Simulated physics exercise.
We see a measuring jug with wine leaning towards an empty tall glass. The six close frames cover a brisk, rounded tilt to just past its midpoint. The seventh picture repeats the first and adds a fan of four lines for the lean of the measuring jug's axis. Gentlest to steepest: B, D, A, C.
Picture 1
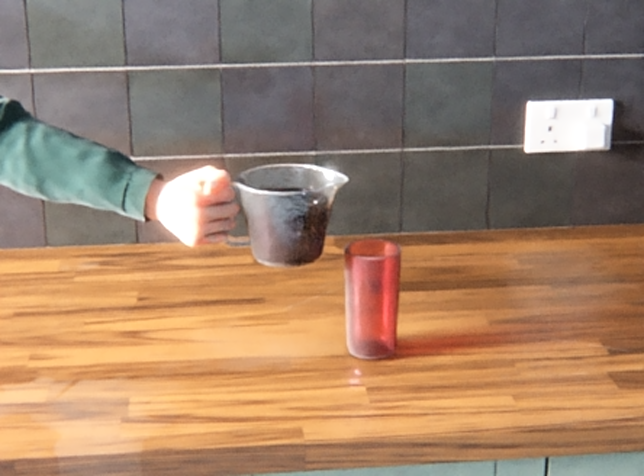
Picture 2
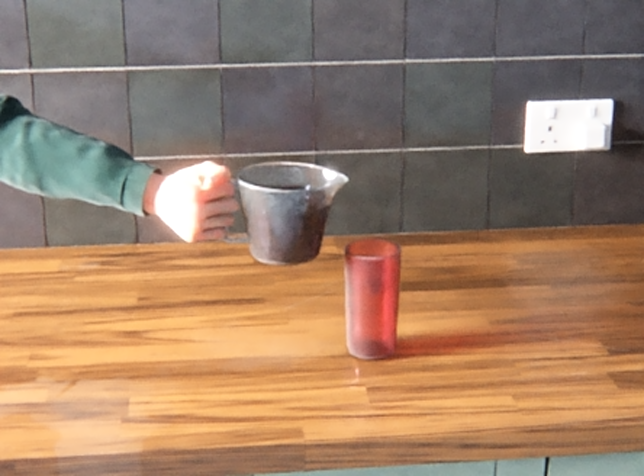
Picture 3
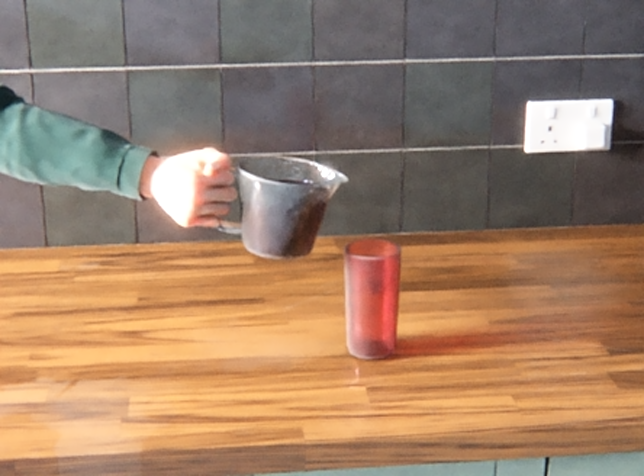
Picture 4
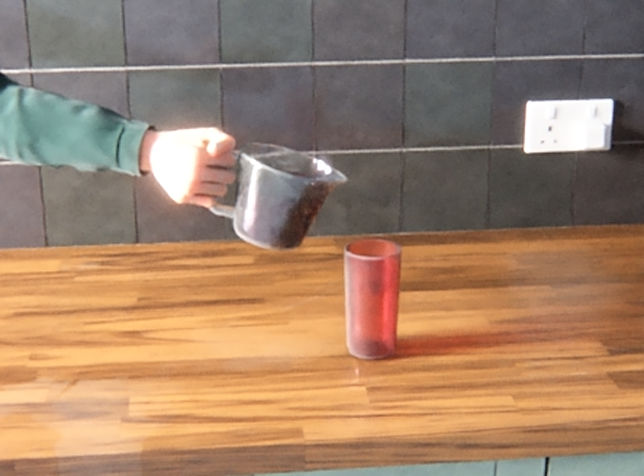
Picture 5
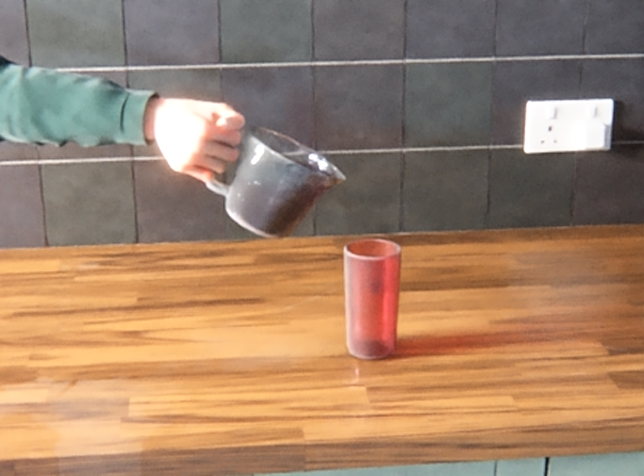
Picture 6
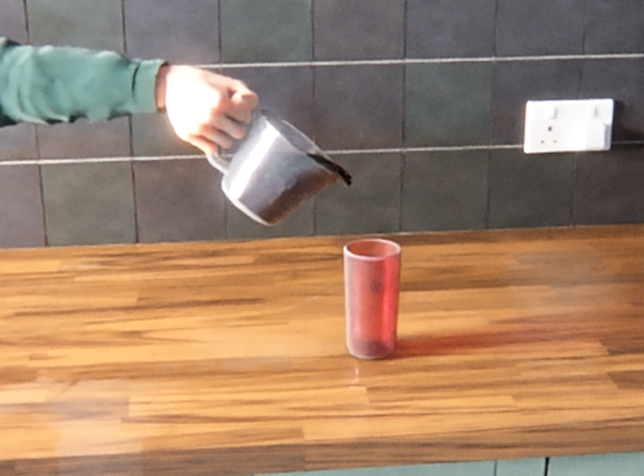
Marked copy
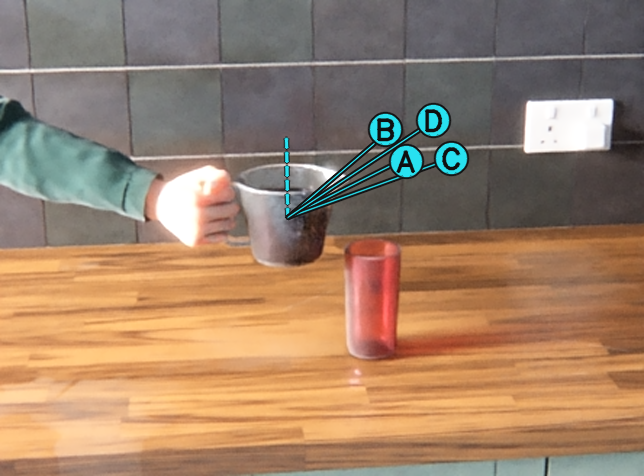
At first, a hand in a green sleeve holds a measuring jug of dark liquid upright, above and to the left of an empty tall red glass on a wooden counter. The hand gradually tilts the jug to the right, its base swinging up to the left, until dark liquid just emerges over the lip.
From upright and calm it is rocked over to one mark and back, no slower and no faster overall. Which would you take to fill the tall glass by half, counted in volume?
It is B.
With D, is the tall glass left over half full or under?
Over half.
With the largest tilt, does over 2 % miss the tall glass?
Yes, it does.
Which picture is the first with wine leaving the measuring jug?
Picture 6.
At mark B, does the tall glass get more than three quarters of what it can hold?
No, it does not.
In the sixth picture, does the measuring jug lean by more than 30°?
Yes.
In cyan, A at (389, 166); B at (374, 143); C at (435, 164); D at (419, 130).
If A is chosen, the tall glass ends with about 68 % of what it can hold; 17 % of the wine is spilt.
If B is chosen, the tall glass ends with about 50 % of what it can hold.
If C is chosen, the tall glass ends with about 67 % of what it can hold; 30 % of the wine is spilt.
If D is chosen, the tall glass ends with about 63 % of what it can hold; 6 % of the wine is spilt.
